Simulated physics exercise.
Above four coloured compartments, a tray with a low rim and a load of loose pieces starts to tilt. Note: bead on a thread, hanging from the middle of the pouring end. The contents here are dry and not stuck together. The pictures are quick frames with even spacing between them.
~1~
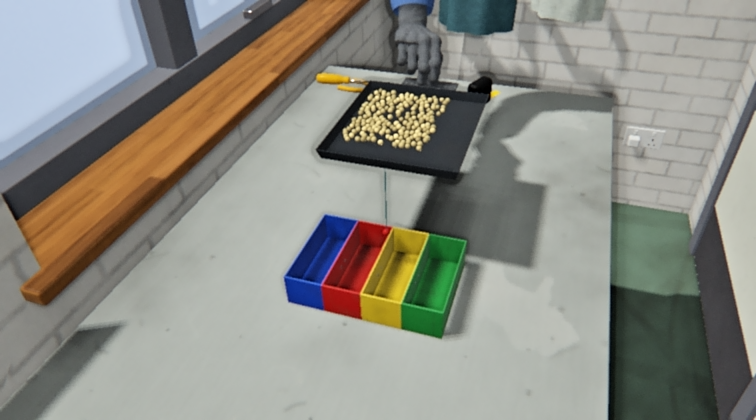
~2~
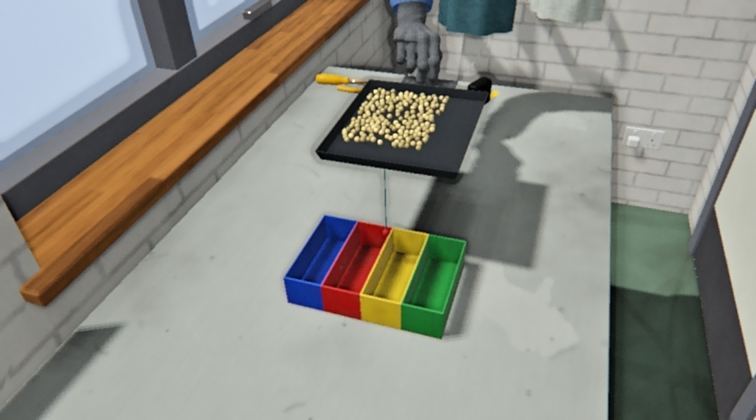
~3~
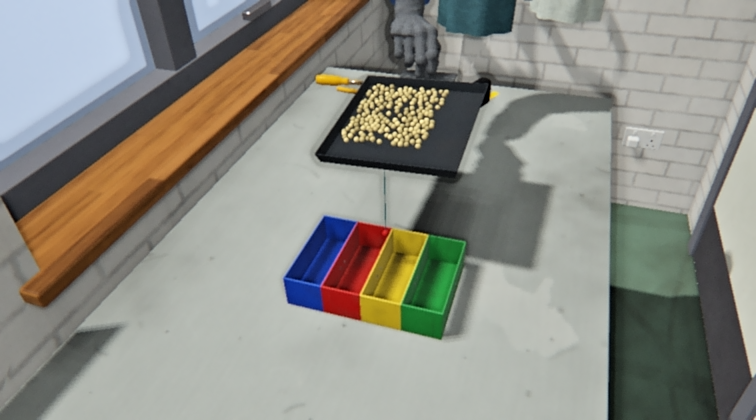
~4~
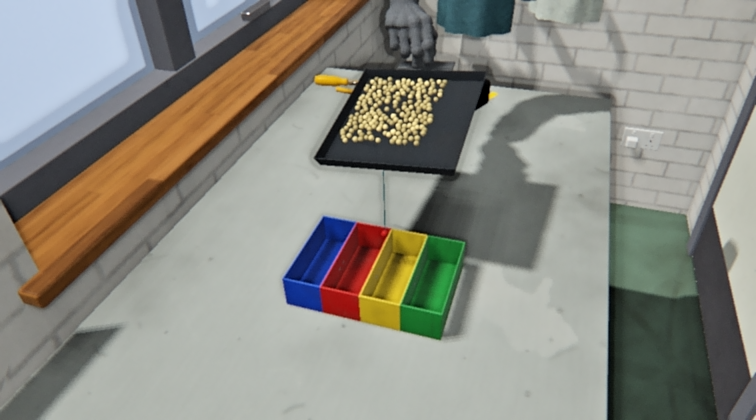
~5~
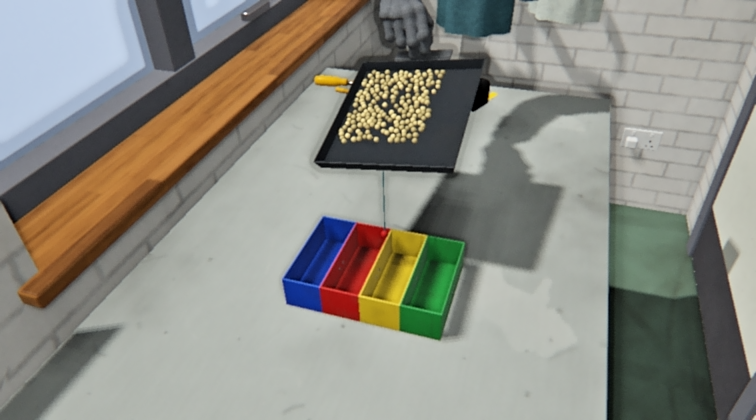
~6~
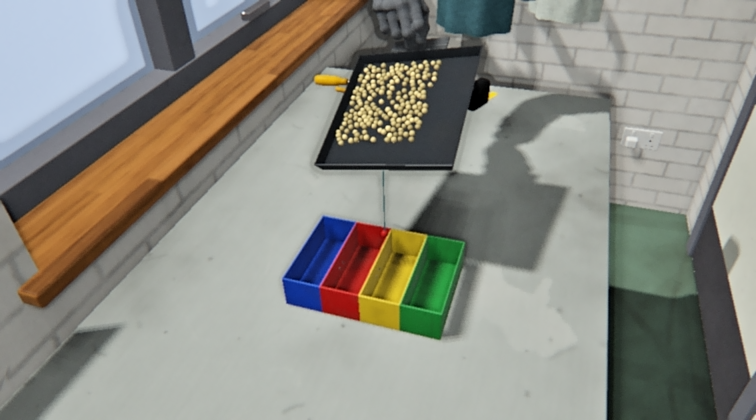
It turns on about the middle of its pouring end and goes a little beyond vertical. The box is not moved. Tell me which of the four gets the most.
The blue cell gets the most.
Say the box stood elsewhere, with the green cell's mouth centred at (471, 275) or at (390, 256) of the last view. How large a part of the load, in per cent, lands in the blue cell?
Close to 10 in a hundred, then close to 0 in a hundred.
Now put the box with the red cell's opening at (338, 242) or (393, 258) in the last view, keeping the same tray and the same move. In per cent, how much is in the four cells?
First some 100, then 10 per cent.
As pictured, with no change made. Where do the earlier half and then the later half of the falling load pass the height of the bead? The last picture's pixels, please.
Starting near (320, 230), moving on to near (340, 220).
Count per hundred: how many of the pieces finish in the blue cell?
I'd put that share near 80 per cent.
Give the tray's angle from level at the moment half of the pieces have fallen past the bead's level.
Roughly 85 degrees at that moment.
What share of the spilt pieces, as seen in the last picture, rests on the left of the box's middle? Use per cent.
I'd say some 100 in a hundred.
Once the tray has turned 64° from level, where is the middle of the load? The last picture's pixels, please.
Centre estimate: (336, 167).
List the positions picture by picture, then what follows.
In the first frame, corners of the pouring end near (320, 148) and (456, 170), level; middle of the load near (401, 119), soya beans; bead on its thread near (387, 232); blue cell near (304, 291); red cell near (342, 300); yellow cell near (381, 309); green cell near (422, 318).
In the second frame, corners of the pouring end near (320, 150) and (455, 170), level; middle of the load near (401, 119).
In the third frame, corners of the pouring end near (319, 152) and (454, 168), tipped barely, lowest at the left corner; middle of the load near (400, 116).
In the fourth frame, corners of the pouring end near (318, 156) and (453, 167), tipped a little, lowest at the left corner; middle of the load near (387, 109).
In the fifth frame, corners of the pouring end near (318, 160) and (451, 165), tipped clearly, lowest at the left corner; middle of the load near (385, 105).
In the sixth frame, corners of the pouring end near (318, 162) and (450, 162), tipped clearly, lowest at the left corner; middle of the load near (381, 102), near a quarter on the move; blue cell near (302, 293); red cell near (340, 301); yellow cell near (379, 310); green cell near (420, 320).
Shortly afterwards, tray tipped steeply; near two thirds on the tray; a little in the blue cell; near a quarter falling or outside the box.
Next, tray tipped past a quarter turn; a little on the tray; near two thirds in the blue cell; only a few in the red cell; only a few in the yellow cell; near a quarter falling or outside the box.
Some moments later, tray tipped past a quarter turn; the bulk in the blue cell; only a few in the red cell; only a few in the yellow cell; a little falling or outside the box.
In the end, tray tipped past a quarter turn; the bulk in the blue cell; only a few in the red cell; only a few in the yellow cell; none at all in the green cell; a little outside the box.
